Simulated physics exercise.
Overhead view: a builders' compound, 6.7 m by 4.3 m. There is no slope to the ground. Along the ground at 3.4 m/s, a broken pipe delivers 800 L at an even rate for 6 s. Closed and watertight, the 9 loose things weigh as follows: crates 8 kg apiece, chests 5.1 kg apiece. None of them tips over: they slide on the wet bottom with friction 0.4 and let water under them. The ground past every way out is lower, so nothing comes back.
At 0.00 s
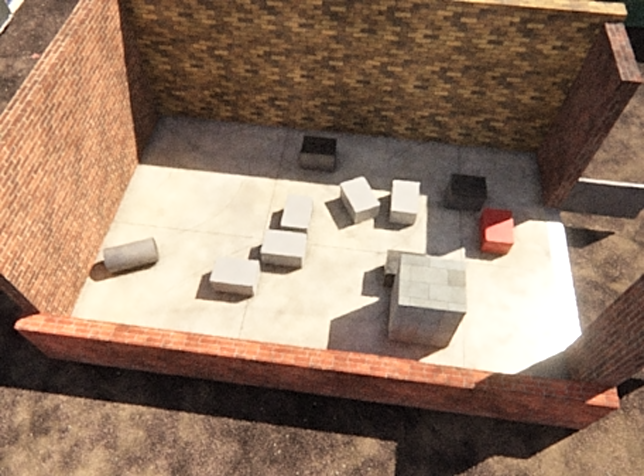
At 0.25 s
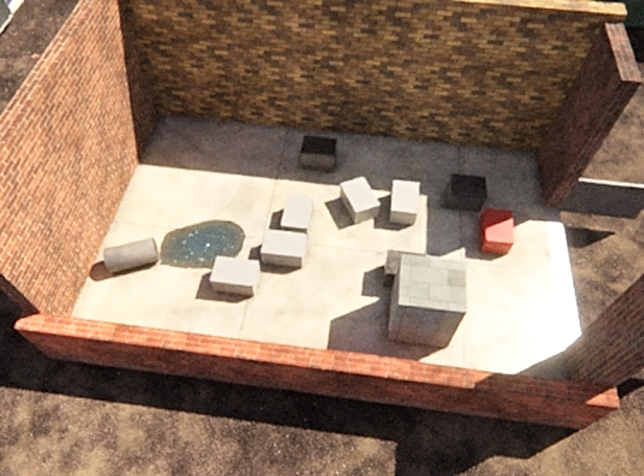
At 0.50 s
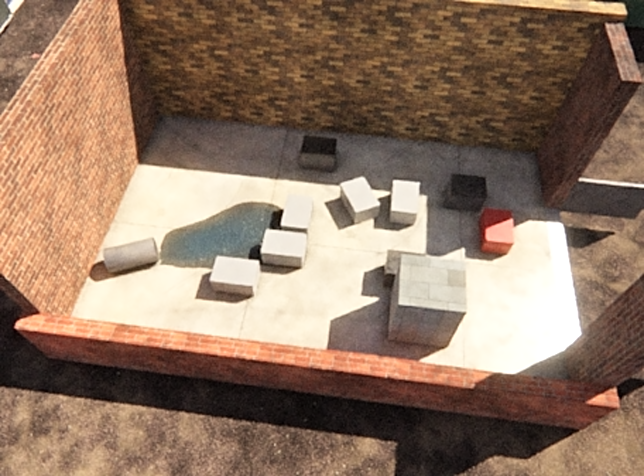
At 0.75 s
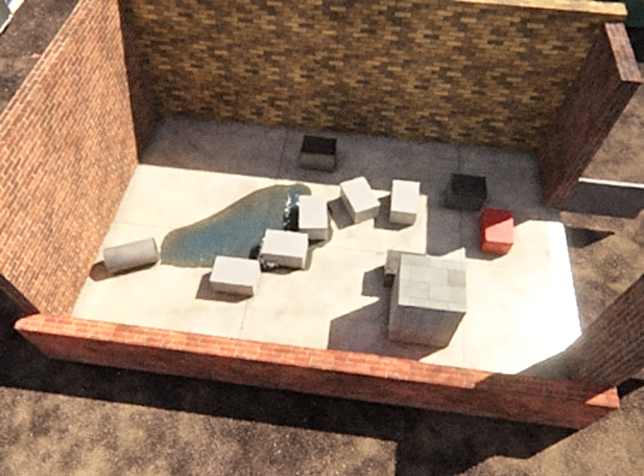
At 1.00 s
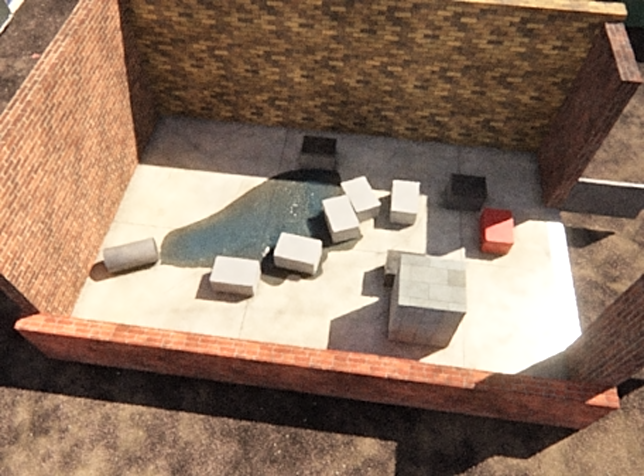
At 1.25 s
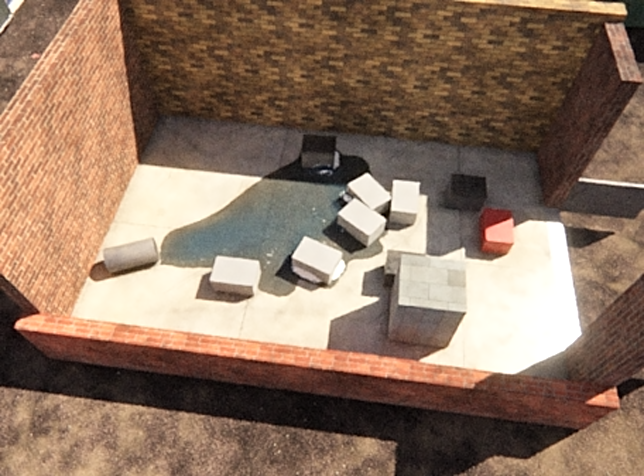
Walled builders' compound from above, water spreading across the ground from beside a pipe and pushing pale crates rightward.
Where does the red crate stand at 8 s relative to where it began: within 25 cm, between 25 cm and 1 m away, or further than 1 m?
Further than 1 m.
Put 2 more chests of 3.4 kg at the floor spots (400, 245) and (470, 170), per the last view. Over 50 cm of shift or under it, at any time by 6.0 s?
Going in order, that's too far and then too far.
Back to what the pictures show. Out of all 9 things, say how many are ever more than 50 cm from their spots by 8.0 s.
Count: 7.
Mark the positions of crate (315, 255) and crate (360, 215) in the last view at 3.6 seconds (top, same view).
Roughly (359, 271), then roughly (518, 279).
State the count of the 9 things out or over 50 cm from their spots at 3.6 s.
That would be 6.
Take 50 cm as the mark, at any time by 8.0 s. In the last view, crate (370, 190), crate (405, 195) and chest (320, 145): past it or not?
Well, the first one's too far, the next one's too far and the last one's too far.
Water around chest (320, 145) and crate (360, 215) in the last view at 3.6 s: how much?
I'd put it at 2 cm and 2 cm respectively.
After 1.8 s the red crate is near (499, 225), 0.0 m from its start, aground; 0 of 9 are out; 0 afloat.
After 3.6 s the red crate is near (553, 225), 0.8 m from its start, aground; 0 of 9 are out; 3 afloat.
After 5.6 s the red crate has gone out; 1 of 9 are out; 4 afloat.
After 8.0 s the red crate has gone out; 3 of 9 are out; 1 afloat.
